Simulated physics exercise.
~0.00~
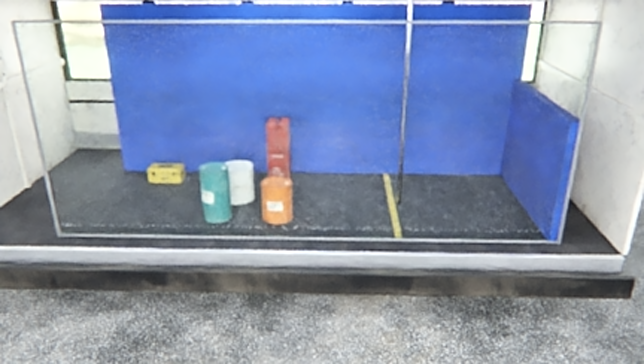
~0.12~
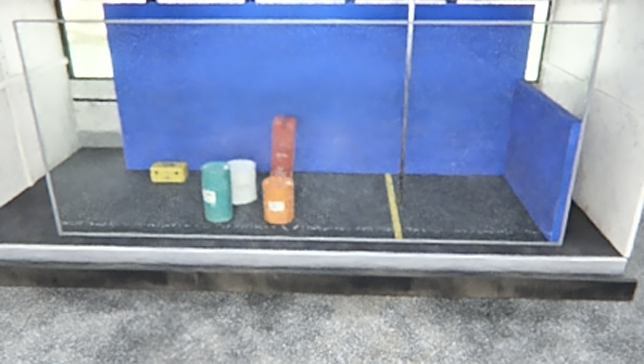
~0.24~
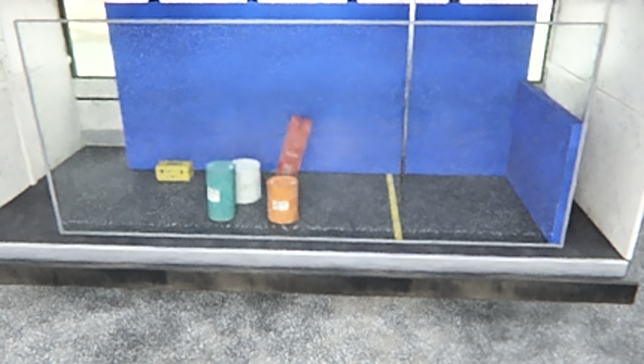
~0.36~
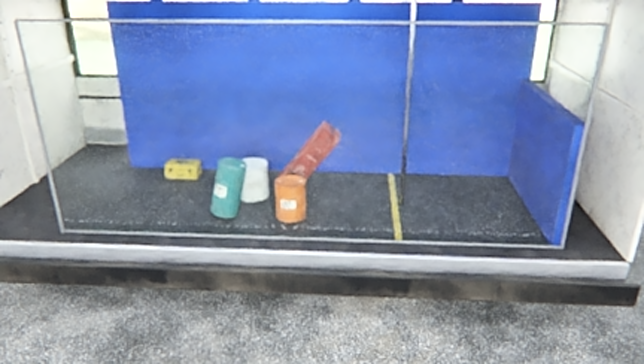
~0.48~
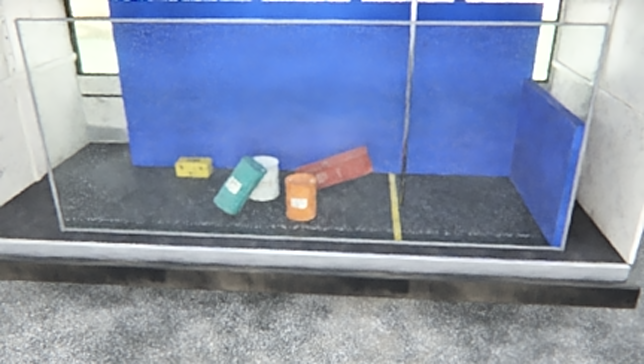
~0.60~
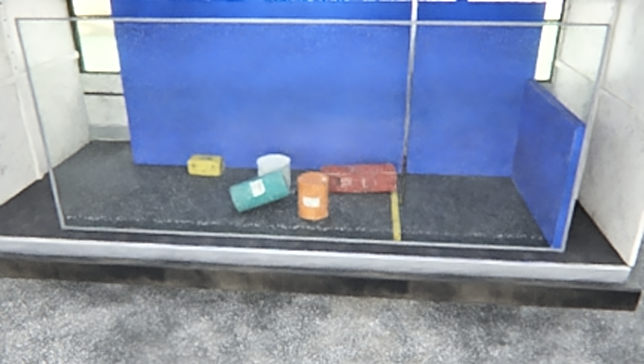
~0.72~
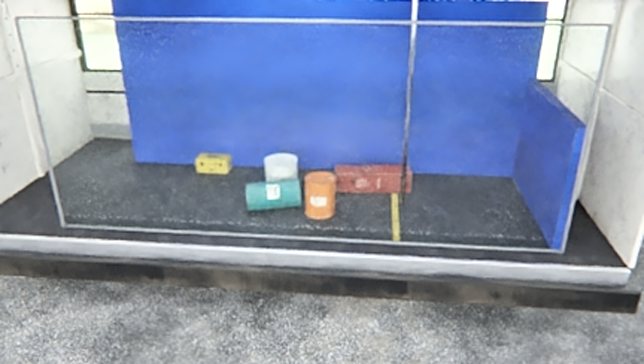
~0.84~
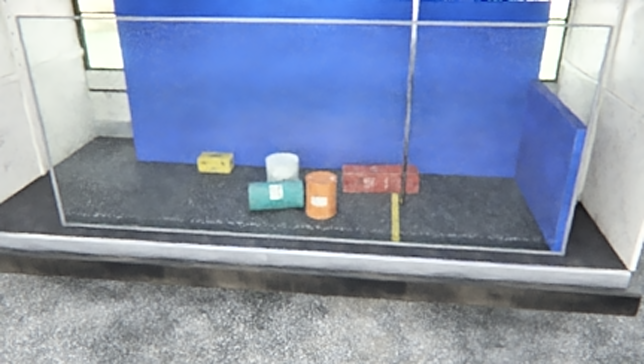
A tall red box tipped over to the right inside a clear-fronted bay and slid toward a yellow line, while a teal drum toppled beside the upright orange drum; everything shifted right, and the red box's middle stopped just short of the line.
